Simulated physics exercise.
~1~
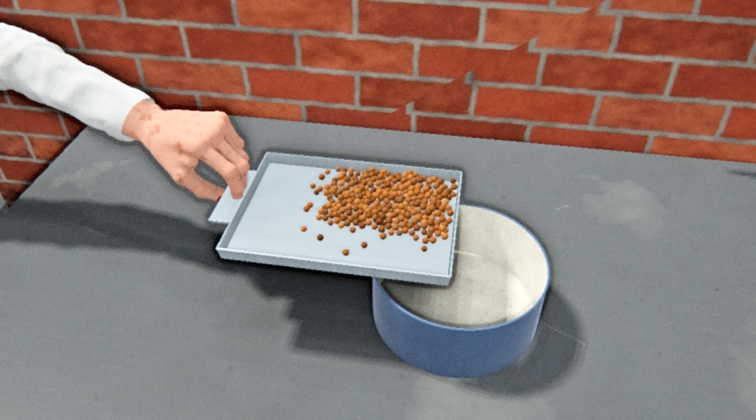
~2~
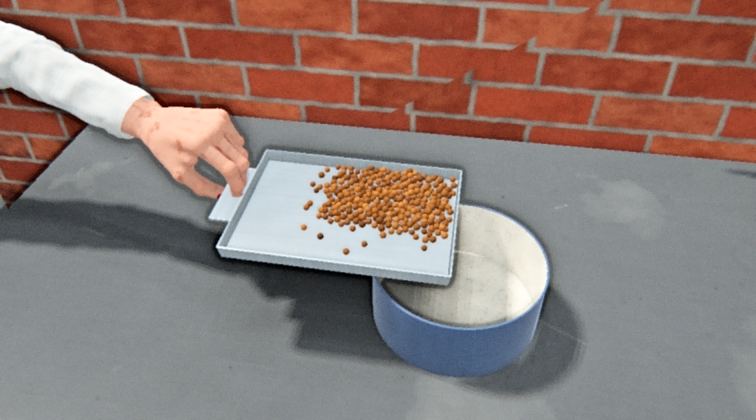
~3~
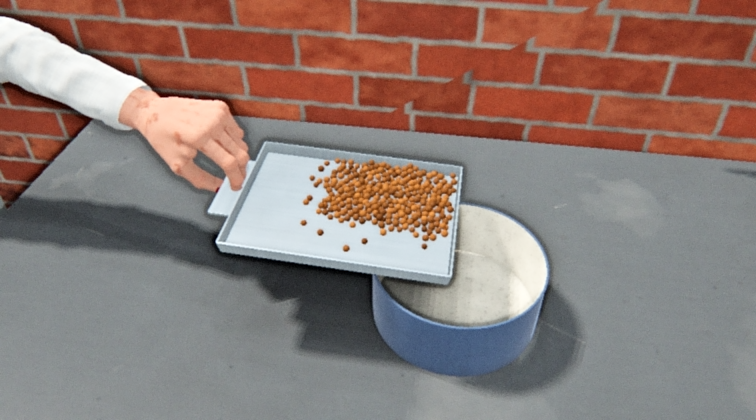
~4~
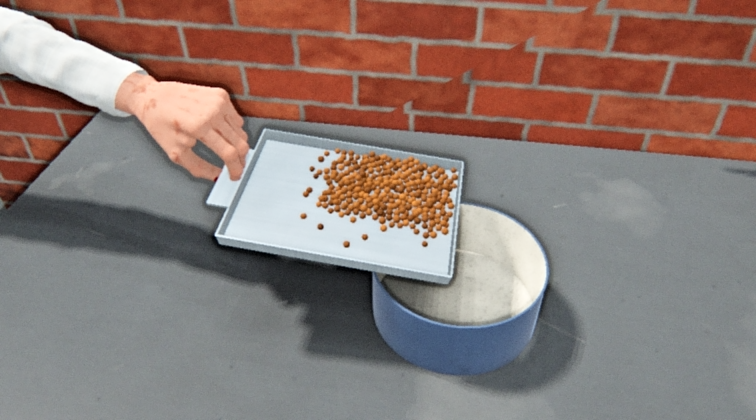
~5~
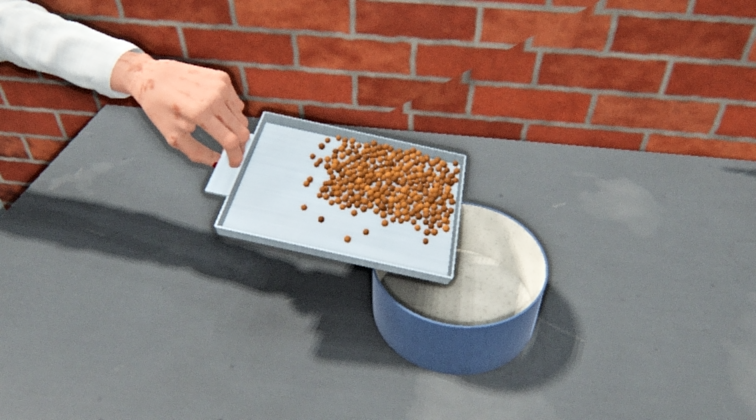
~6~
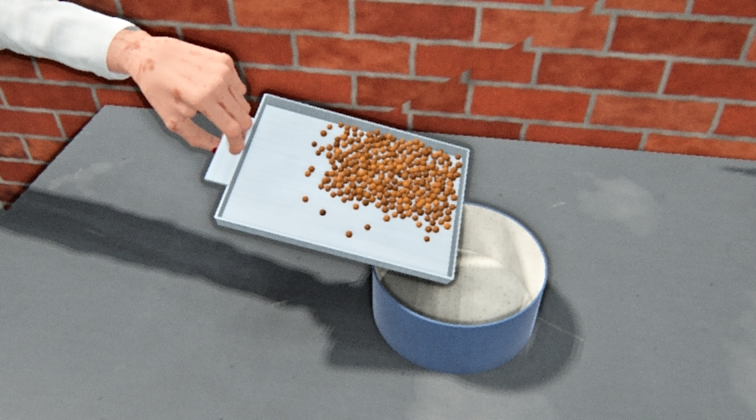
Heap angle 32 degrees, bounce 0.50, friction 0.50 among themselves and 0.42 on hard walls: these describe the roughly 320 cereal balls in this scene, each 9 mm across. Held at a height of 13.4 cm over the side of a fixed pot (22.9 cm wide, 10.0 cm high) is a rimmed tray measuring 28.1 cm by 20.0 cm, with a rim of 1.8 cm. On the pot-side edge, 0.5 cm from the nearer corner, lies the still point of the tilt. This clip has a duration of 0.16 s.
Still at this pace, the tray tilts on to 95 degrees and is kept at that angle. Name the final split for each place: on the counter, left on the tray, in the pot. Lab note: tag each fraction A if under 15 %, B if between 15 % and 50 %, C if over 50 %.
Counter = C, tray = A, pot = B.
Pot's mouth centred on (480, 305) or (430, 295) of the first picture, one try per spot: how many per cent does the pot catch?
About 95 and 85 per cent.
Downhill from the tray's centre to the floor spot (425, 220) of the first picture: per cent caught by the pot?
That would be close to 90 per cent.
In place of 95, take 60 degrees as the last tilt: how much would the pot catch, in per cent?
I'd put it at close to 25 per cent.
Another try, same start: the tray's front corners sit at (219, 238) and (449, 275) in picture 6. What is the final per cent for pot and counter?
That works out as pot 20 and counter 80.
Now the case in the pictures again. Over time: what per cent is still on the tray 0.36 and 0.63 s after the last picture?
The figures go 95 and then 5.
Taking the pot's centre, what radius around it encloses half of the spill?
Some 22 cm.
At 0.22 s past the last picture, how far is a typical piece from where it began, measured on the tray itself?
By then it sits near 3 cm from where it began.
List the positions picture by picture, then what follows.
In the first frame, tray tilt 0 degrees, front corners at (219, 247) and (448, 275); middle of the pieces at (387, 202); pot at (460, 260).
In the second frame, tray tilt 1 degrees, front corners at (220, 246) and (448, 275); middle of the pieces at (387, 201).
In the third frame, tray tilt 3 degrees, front corners at (219, 241) and (449, 275), lowest corner right front; middle of the pieces at (387, 197).
In the fourth frame, tray tilt 7 degrees, front corners at (218, 234) and (449, 275), lowest corner right front; middle of the pieces at (387, 191).
In the fifth frame, tray tilt 13 degrees, front corners at (218, 225) and (450, 276), lowest corner right front; middle of the pieces at (389, 183).
In the sixth frame, tray tilt 19 degrees, front corners at (218, 216) and (451, 277), lowest corner right front; middle of the pieces at (391, 176); pot at (459, 257).
Then, 0.22 s after the last picture, tilt 59 degrees; the tray holds 100 %, the pot 0 %.
Then, 0.36 s after the last picture, tilt 84 degrees; the tray holds 95 %, the pot 0 %.
Then, 0.63 s after the last picture, tilt 95 degrees; the tray holds 5 %, the pot 30 %.
In the end, counter 65 %, tray 0 %, pot 30 %.
